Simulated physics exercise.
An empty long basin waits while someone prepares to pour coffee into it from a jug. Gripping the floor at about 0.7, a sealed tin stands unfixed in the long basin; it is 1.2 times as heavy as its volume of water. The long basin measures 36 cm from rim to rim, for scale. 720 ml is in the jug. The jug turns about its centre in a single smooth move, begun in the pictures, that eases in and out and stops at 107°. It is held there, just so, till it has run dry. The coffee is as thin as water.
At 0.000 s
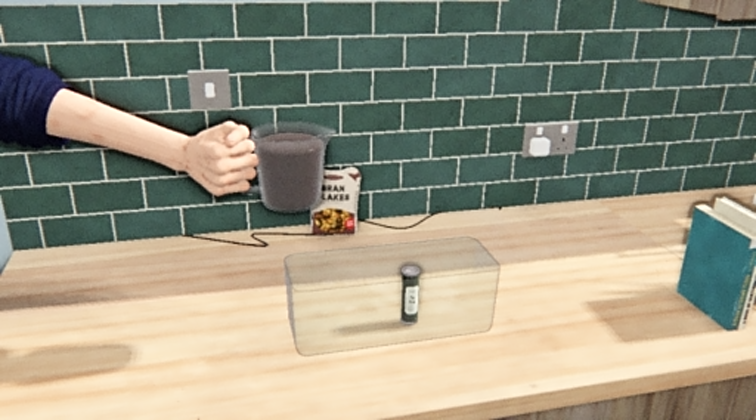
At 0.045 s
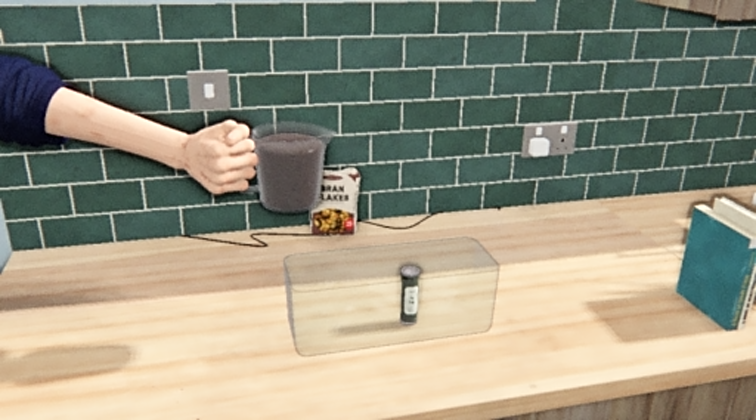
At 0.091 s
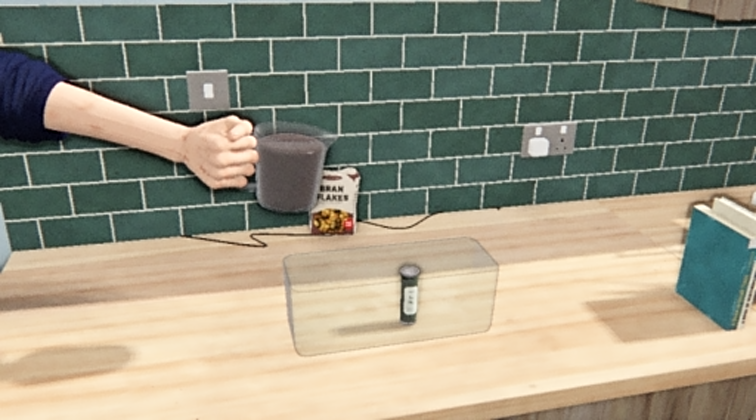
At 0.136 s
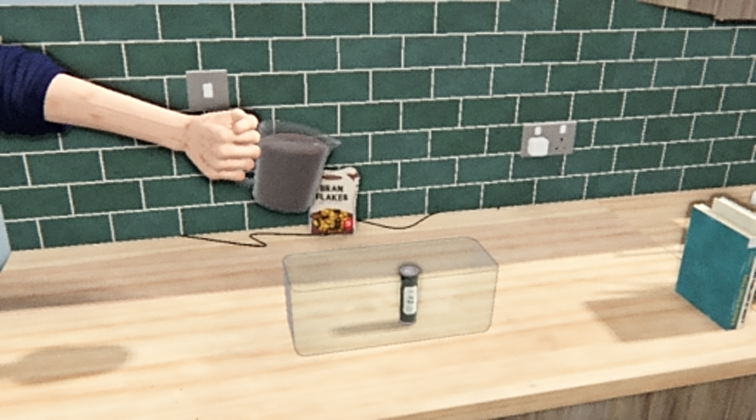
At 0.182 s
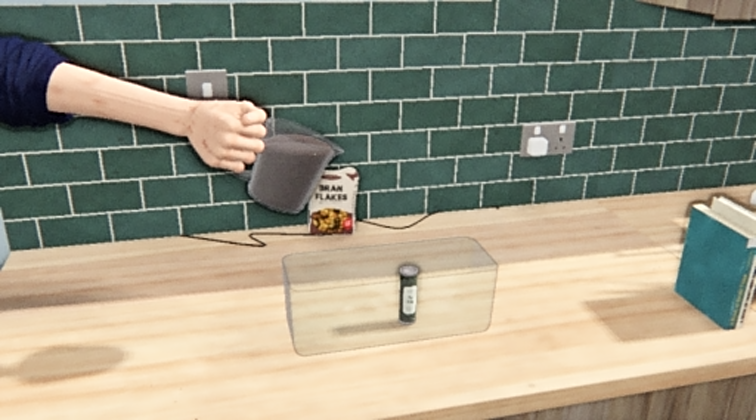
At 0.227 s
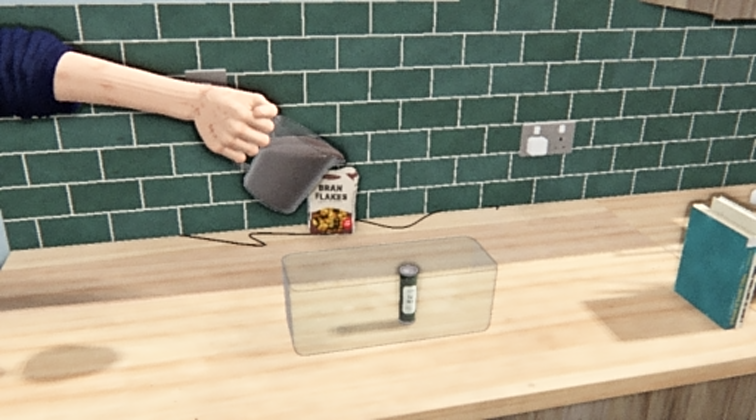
On a kitchen counter, a hand tilts a jug of dark liquid to the right.
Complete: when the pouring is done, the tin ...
... is still on its feet.
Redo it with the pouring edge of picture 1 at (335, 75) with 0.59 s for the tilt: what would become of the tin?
Then the tin comes down.
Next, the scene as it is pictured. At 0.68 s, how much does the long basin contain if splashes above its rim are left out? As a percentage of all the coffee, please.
72 %, more or less.
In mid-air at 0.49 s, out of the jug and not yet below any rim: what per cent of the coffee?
Share: Roughly 36 per cent.
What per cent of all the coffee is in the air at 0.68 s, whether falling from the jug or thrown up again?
20 per cent, roughly.
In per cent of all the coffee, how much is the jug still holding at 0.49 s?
Still held: Roughly 48 % of the total.
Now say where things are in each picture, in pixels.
In the first picture, tilt 0°; pouring edge (336, 130); surface from (256, 144) to (323, 139); the long basin's rim runs from (288, 274) to (488, 253); the tin's top is at (411, 273).
In the second picture, tilt 2°; pouring edge (336, 132); surface from (255, 143) to (323, 140).
In the third picture, tilt 6°; pouring edge (338, 135); surface from (257, 142) to (325, 142).
In the fourth picture, tilt 13°; pouring edge (341, 141); surface from (260, 142) to (328, 143).
In the fifth picture, tilt 23°; pouring edge (344, 150); surface from (261, 146) to (333, 145).
In the sixth picture, tilt 35°; pouring edge (345, 160); surface from (256, 157) to (339, 152); 1 per cent is over the edge.
After 0.49 s the tilt is 99° and 48 per cent is still to pour; the tin stands where it began.
After 0.68 s the tilt is 107° and 9 per cent is still to pour; the tin stands where it began.
After 0.87 s the tilt is 107° and 1 per cent is still to pour; the tin stands where it began.
After 1.09 s the tilt is 107° and 0 per cent is still to pour; the tin stands where it began.
In the end the tin stands where it began.
